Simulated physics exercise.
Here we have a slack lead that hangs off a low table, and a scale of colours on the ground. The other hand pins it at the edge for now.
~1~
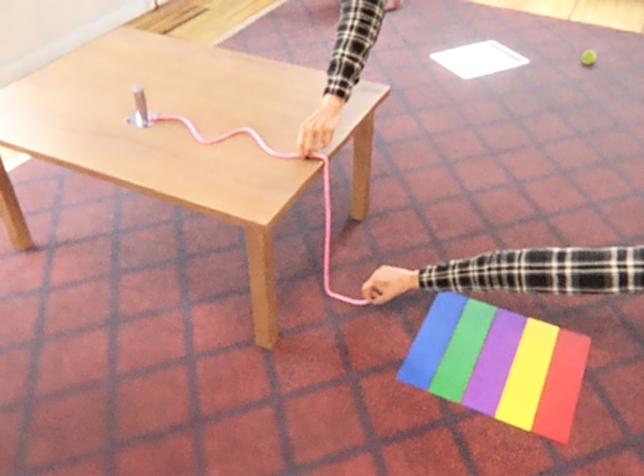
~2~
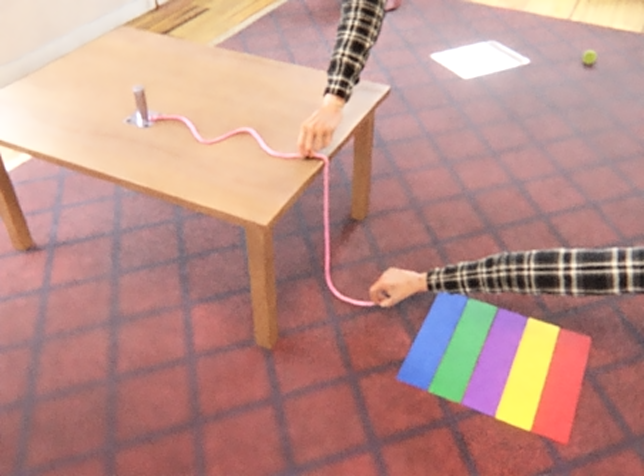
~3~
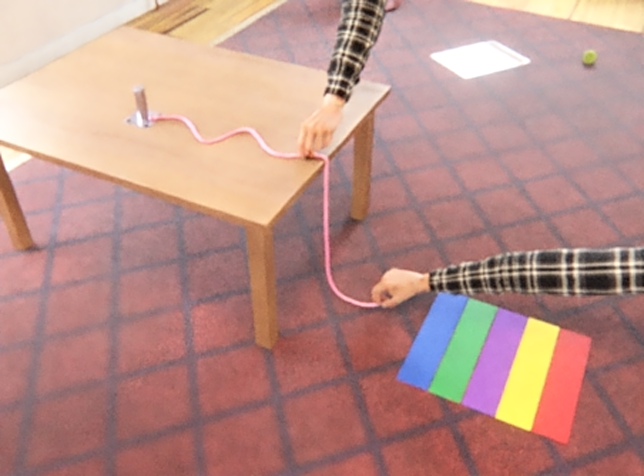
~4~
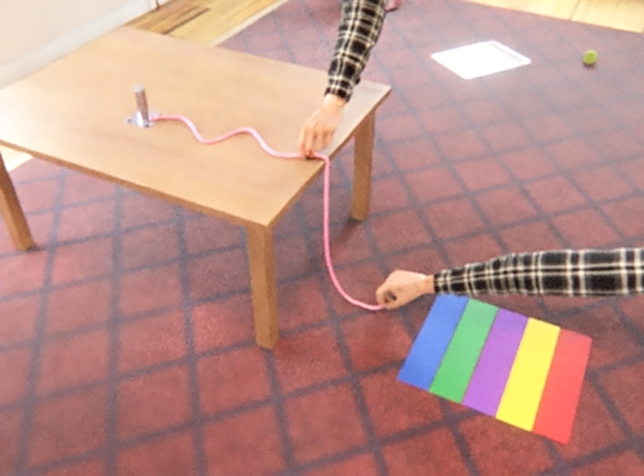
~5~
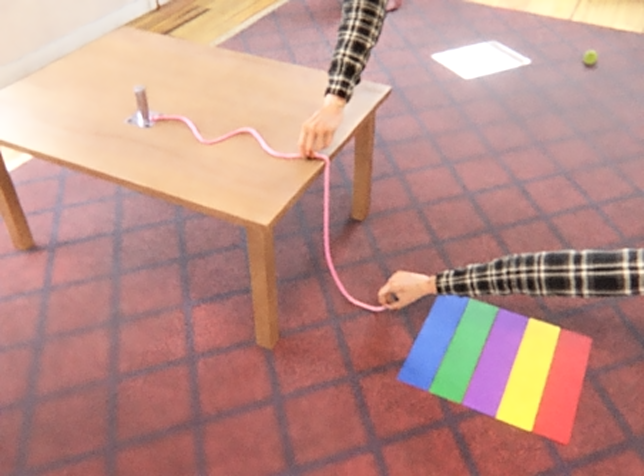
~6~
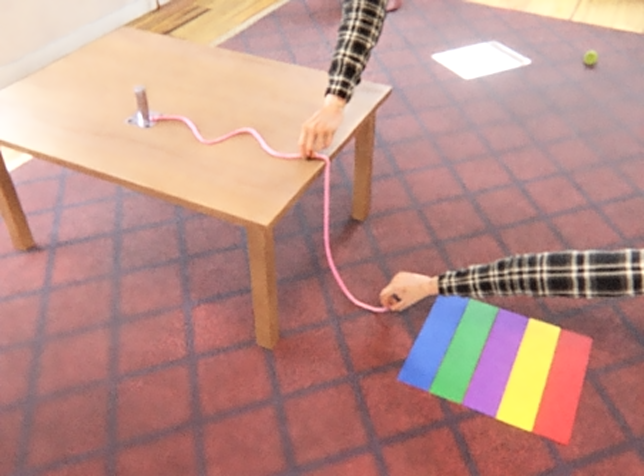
A hand in a black-and-white checked sleeve draws the low end of a pink cord slightly rightward, and the hanging part bows gently along with it. Another hand pins the cord at the edge of a low wooden table, where it winds from a small metal post. Seen from above, the steady view shows red patterned carpet, a sheet striped blue, green, purple, yellow and red, white paper and a green ball.
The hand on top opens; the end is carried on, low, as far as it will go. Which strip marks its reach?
It gets as far as the yellow strip.
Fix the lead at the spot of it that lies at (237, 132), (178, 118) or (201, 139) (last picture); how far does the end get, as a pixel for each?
Near (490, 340), (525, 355) and (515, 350).
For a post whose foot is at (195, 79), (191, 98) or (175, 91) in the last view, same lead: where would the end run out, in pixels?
In that order: (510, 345), (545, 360) and (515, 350).
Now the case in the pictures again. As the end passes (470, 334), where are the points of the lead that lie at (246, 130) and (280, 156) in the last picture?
At (270, 147), then (326, 165).
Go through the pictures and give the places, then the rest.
The first picture shows end (372, 300); blue (419, 366); green (451, 378); purple (484, 391); yellow (519, 404); red (554, 417).
The second picture shows end (380, 302); lead through (182, 119) (223, 138) (269, 151) (326, 174) (327, 230) (330, 284).
The third picture shows end (382, 303).
The fourth picture shows end (386, 305); lead through (183, 119) (224, 138) (270, 151) (327, 174) (326, 230) (337, 285).
The fifth picture shows end (388, 305).
The sixth picture shows end (390, 306); lead through (183, 119) (224, 138) (270, 151) (327, 174) (326, 230) (342, 286).
Soon after, end near (470, 334); over green.
Then, end near (509, 348); over purple.
At full stretch, end near (532, 356); over yellow. The yellow one.
